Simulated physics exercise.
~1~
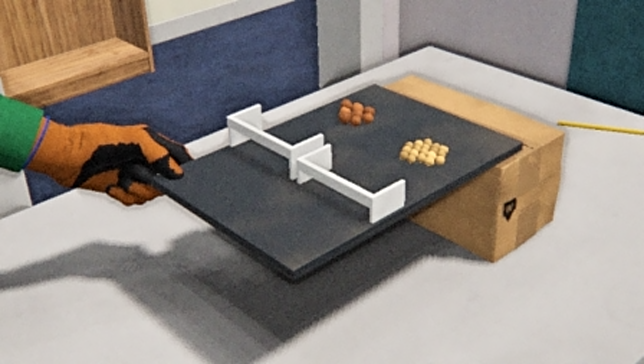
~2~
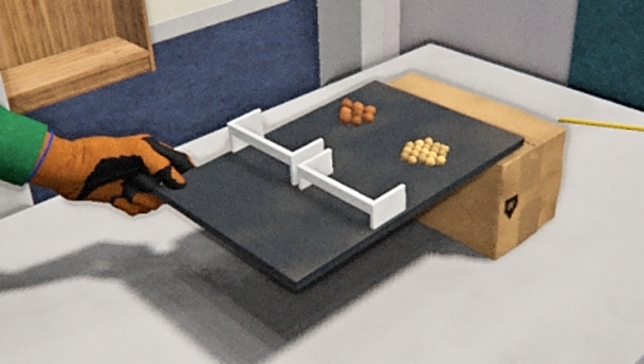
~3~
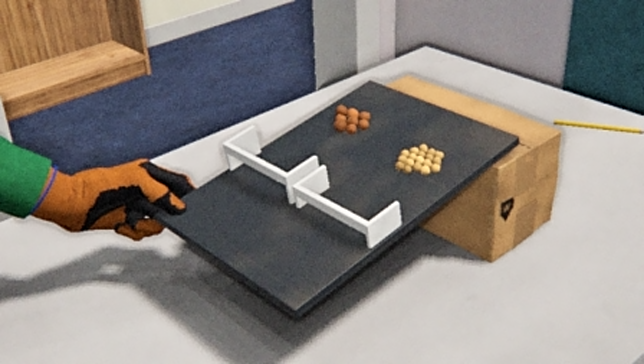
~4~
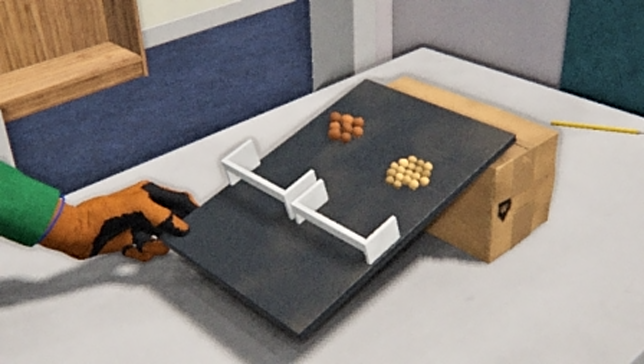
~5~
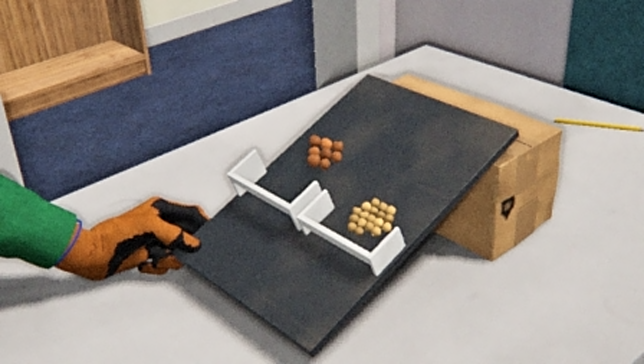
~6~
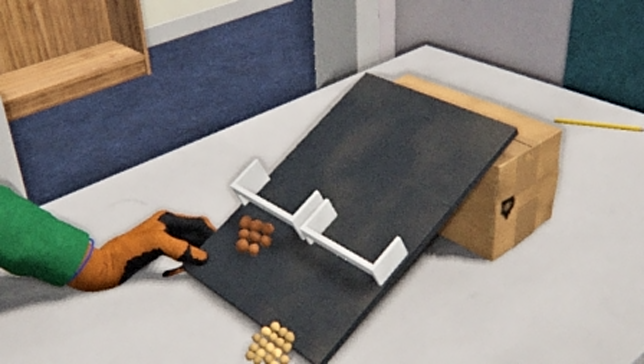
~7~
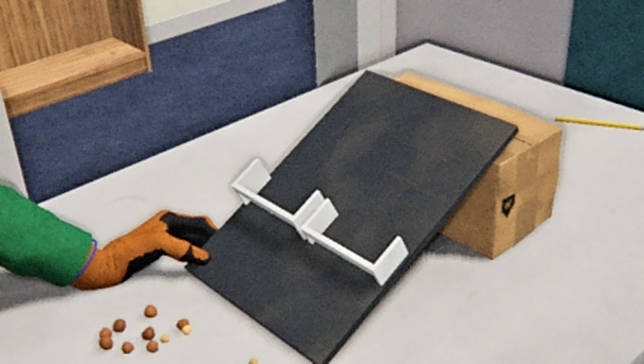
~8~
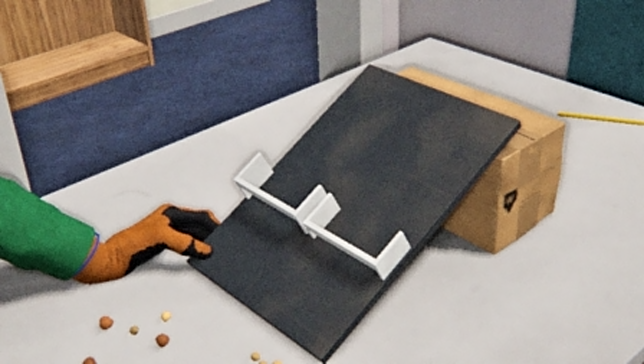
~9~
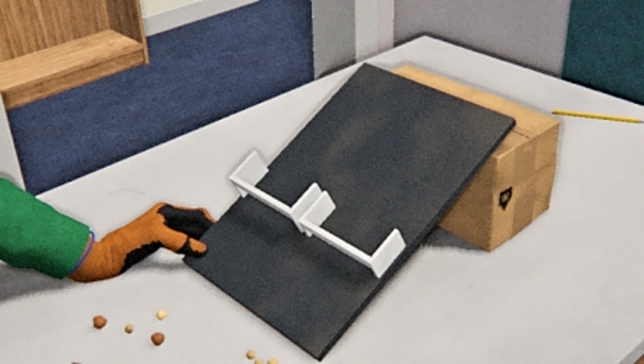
On a pale tabletop, a gloved hand in a green sleeve holds the left end of a dark board whose far end rests on a cardboard box. Two small clusters of round pieces, one reddish-brown and one pale yellow, sit above two white barriers fixed across the board. The board tilts more steeply, and both clusters begin to slide toward the lower edge. They pass under the barriers, the yellow cluster ahead of the brown one. Both spill off onto the table and scatter, leaving the sloping board empty with the hand still at its side.
